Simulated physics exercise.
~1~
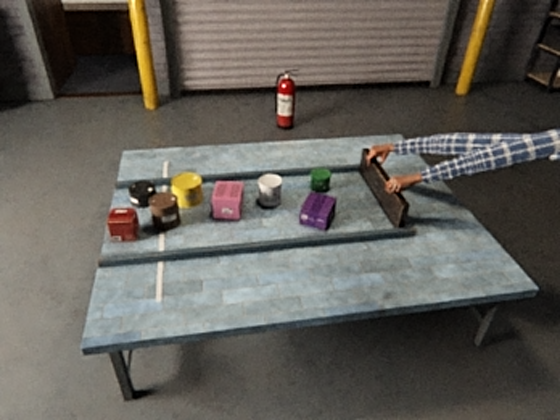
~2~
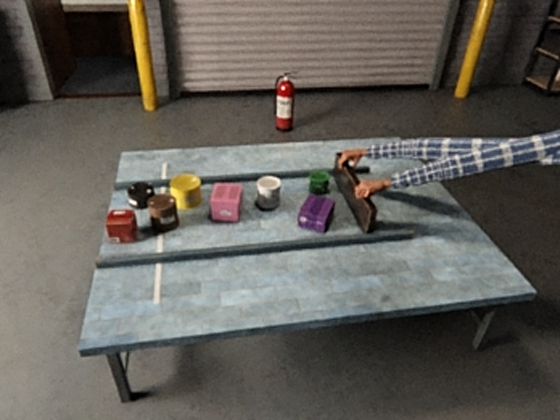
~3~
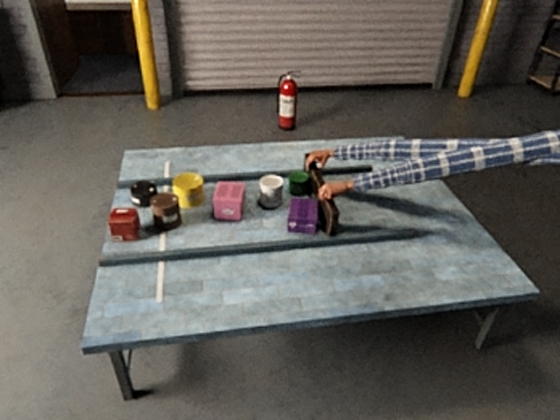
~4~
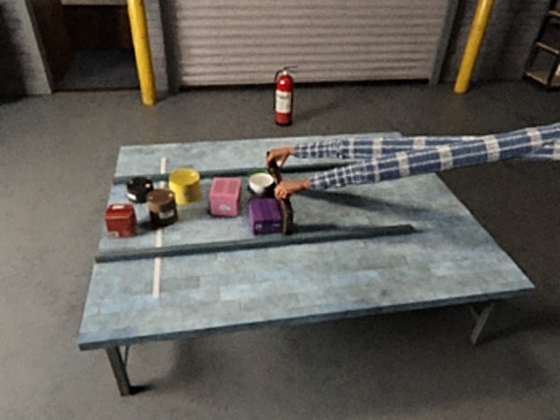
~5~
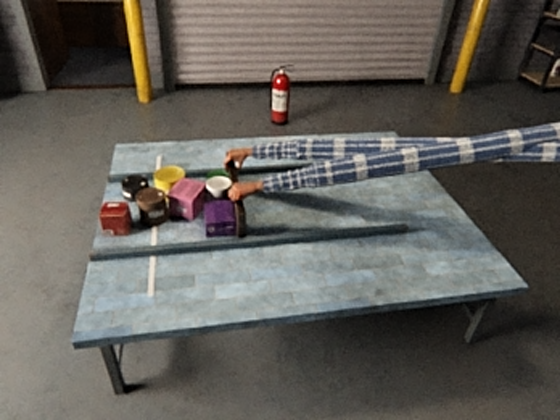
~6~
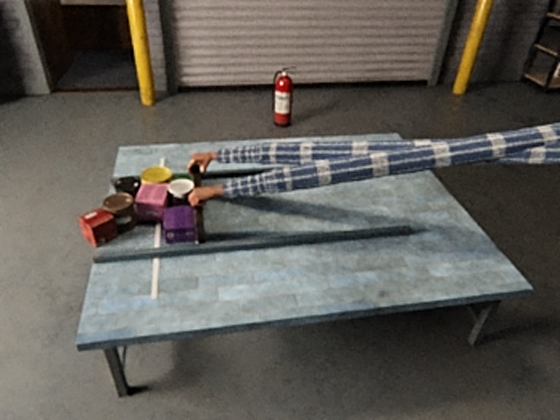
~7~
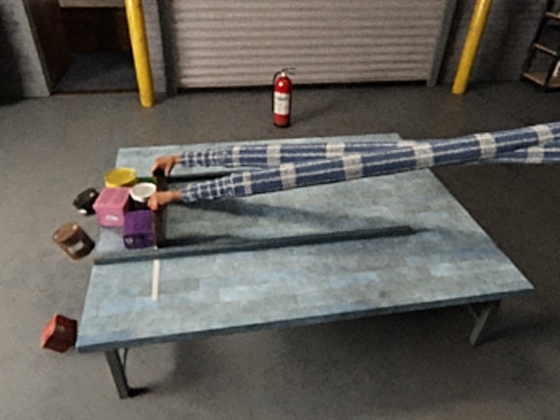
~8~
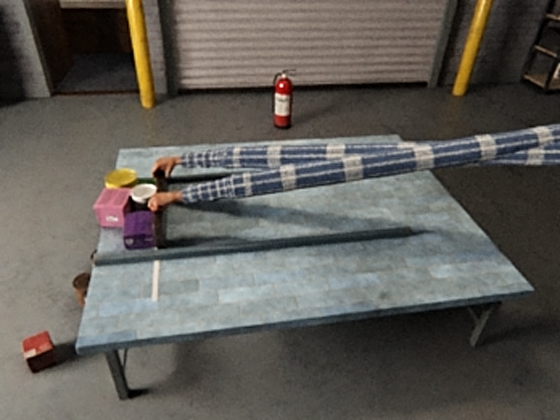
In a garage-like room, two hands in checked sleeves pushed a plank leftward across a low table, sweeping boxes and tubs together until the red box, brown tub and black tub dropped off the left edge, while the others stayed bunched against the plank.
